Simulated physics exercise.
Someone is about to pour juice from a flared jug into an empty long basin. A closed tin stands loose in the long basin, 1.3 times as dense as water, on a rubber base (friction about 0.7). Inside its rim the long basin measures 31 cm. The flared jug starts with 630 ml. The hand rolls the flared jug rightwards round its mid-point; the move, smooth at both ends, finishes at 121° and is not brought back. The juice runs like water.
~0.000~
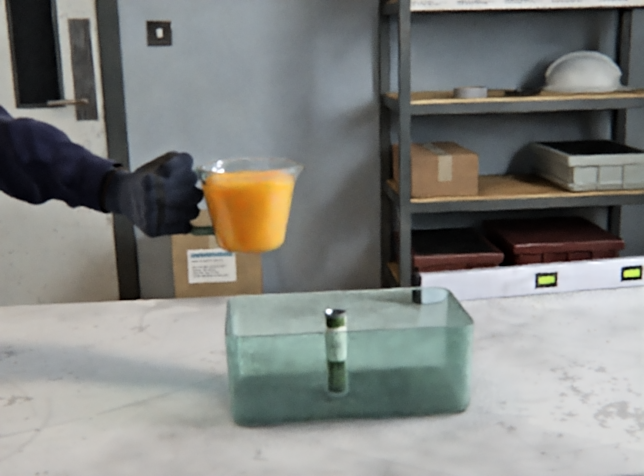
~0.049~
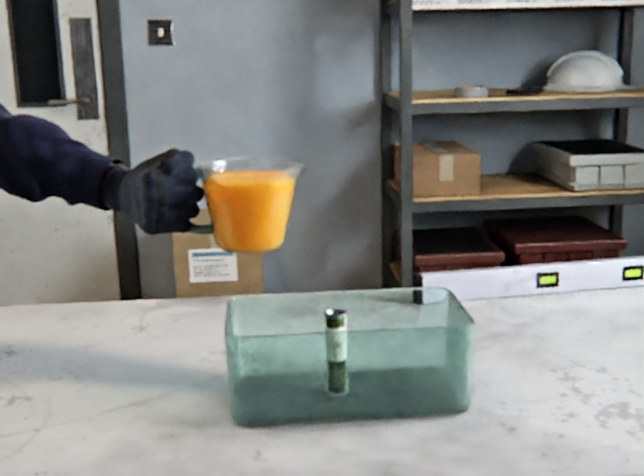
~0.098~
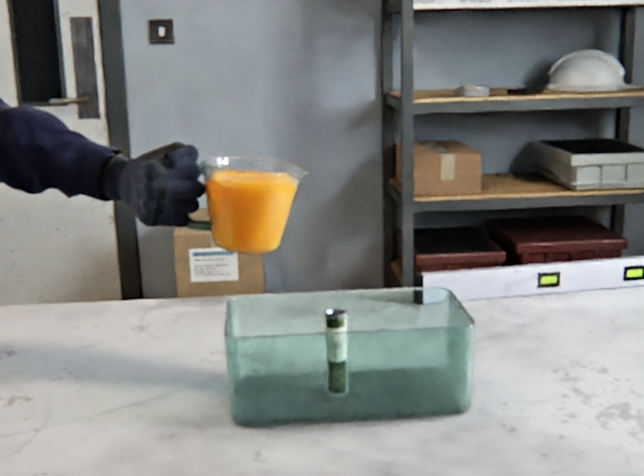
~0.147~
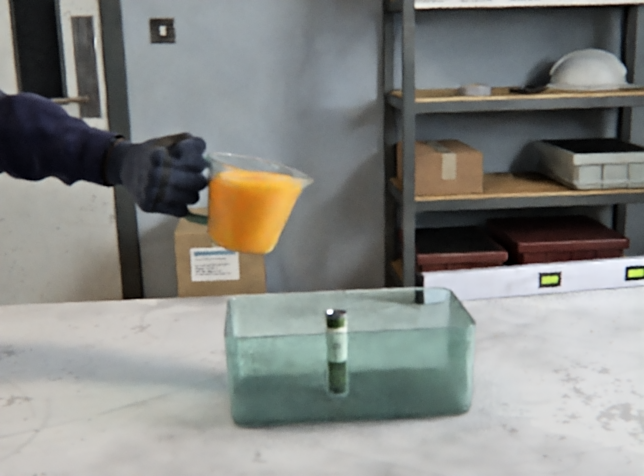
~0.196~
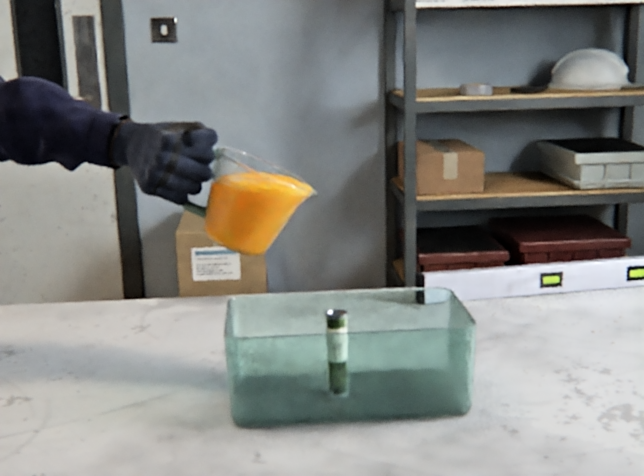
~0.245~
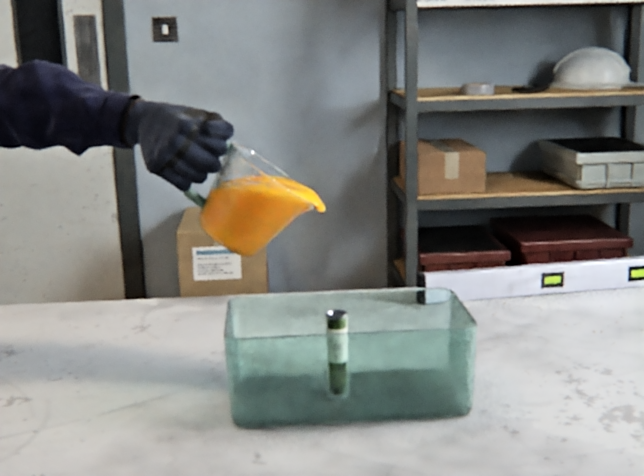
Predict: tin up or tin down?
It topples.
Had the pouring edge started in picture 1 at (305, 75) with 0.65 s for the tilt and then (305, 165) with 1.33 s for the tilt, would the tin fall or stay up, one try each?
First it keeps standing; then it keeps standing.
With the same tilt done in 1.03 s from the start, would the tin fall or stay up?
Then it keeps standing.
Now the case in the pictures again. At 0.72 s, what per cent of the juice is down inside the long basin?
About 96 per cent.
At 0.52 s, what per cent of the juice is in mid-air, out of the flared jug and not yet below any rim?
About 30 per cent.
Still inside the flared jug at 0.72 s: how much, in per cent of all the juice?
About 0 per cent.
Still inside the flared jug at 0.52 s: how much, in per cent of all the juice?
Near 26 in a hundred.
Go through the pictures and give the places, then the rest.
Tilt 0°; pouring edge (305, 165); surface from (203, 180) to (293, 176); the long basin's rim runs from (227, 317) to (461, 306); the tin's top is at (335, 316), in the first frame.
Tilt 2°; pouring edge (306, 167); surface from (204, 178) to (294, 176), in the second frame.
Tilt 7°; pouring edge (310, 172); surface from (206, 177) to (296, 178), in the third frame.
Tilt 15°; pouring edge (314, 180); surface from (211, 175) to (302, 182), in the fourth frame.
Tilt 25°; pouring edge (317, 192); surface from (213, 180) to (311, 185), in the fifth frame.
Tilt 38°; pouring edge (319, 207); surface from (212, 192) to (314, 200); 4 per cent is over the edge, in the sixth frame.
Then, 0.52 s in, the tilt is 109° and 26 per cent is still to pour; the tin stands where it began.
Then, 0.72 s in, the tilt is 121° and 0 per cent is still to pour; the tin stands 2 cm from where it began.
Then, 0.92 s in, the tilt is 121° and 0 per cent is still to pour; the tin leans 47°.
Then, 1.15 s in, the tilt is 121° and 0 per cent is still to pour; the tin lies on its side.
Finally, the tin lies on its side.
